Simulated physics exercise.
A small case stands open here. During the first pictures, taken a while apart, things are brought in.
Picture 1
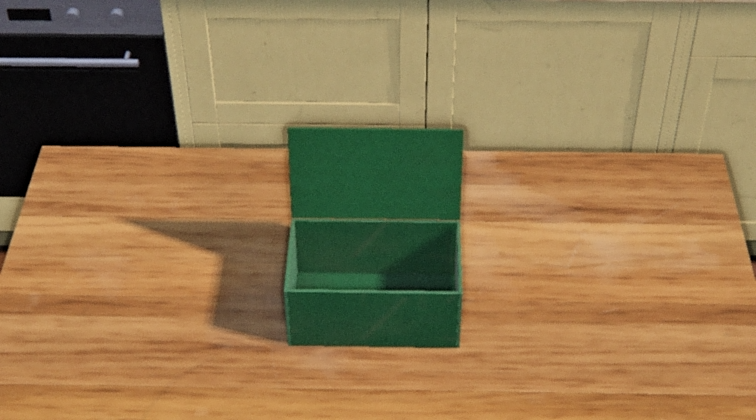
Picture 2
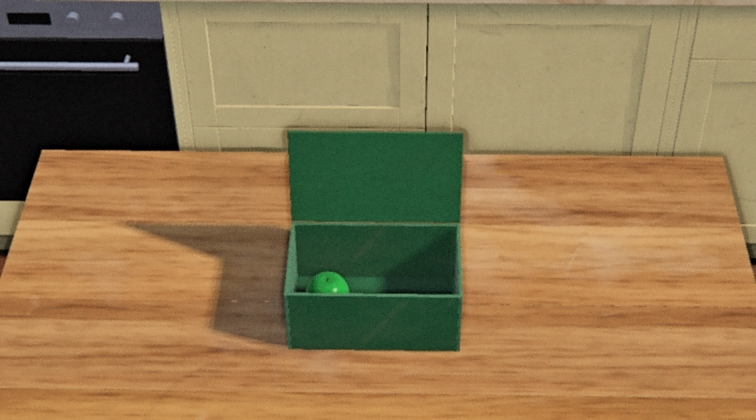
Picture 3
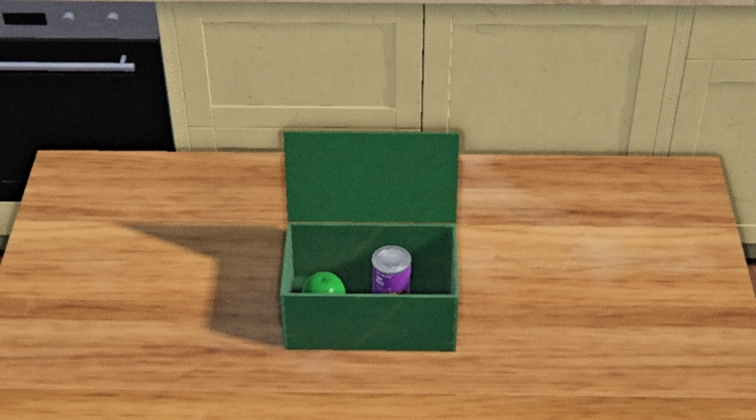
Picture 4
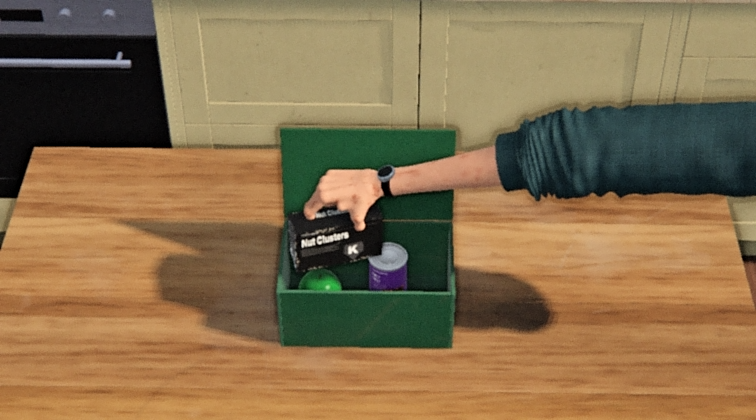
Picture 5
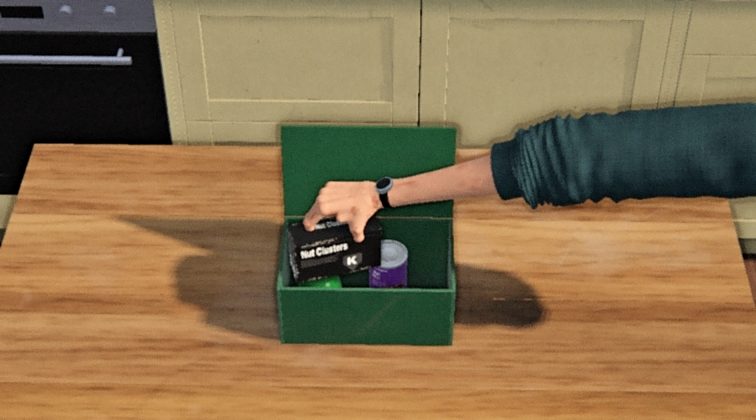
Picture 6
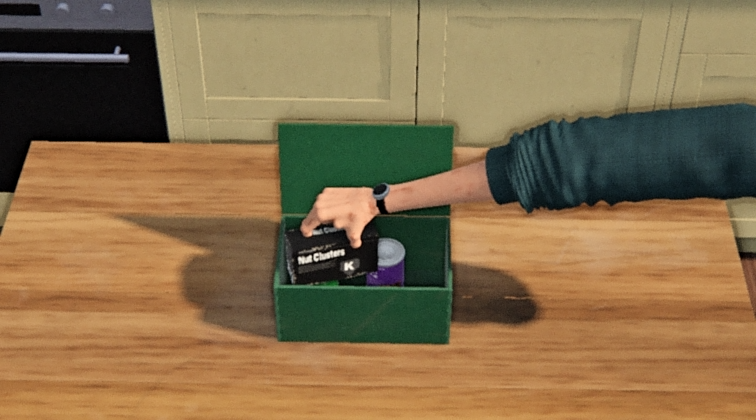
On a wooden kitchen table, an open green case holds first a round green object, then also a purple tin to its right; a hand reaches in from the right and lowers a black carton into the left side.
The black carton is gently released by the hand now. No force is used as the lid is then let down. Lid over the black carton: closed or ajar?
Closed.
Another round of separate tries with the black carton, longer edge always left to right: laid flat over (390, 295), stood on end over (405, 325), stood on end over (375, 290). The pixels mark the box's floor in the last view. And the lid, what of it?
Results in order: Lid up, lid up, lid up.
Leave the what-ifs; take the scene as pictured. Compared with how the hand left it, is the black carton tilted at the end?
Observation: It tilts over.
Then, 0.60 s past the last view, black carton rocked 63° from its first pose near (327, 278); green apple displaced about its own width.
Then, 1.20 s past the last view, lid starting down; black carton on its side near (329, 307); green apple displaced about its own width.
Then, 1.70 s past the last view, lid 51° above the rim; black carton on its side near (329, 307); green apple displaced about its own width.
Then, 2.10 s past the last view, lid 16° above the rim; black carton on its side near (329, 307); green apple displaced a little.
Finally, lid shut; down or leaning hard in the box, black carton; moved from the start, green apple; purple tin still in place. Final places as the last picture's camera would see them, black carton near (329, 307).
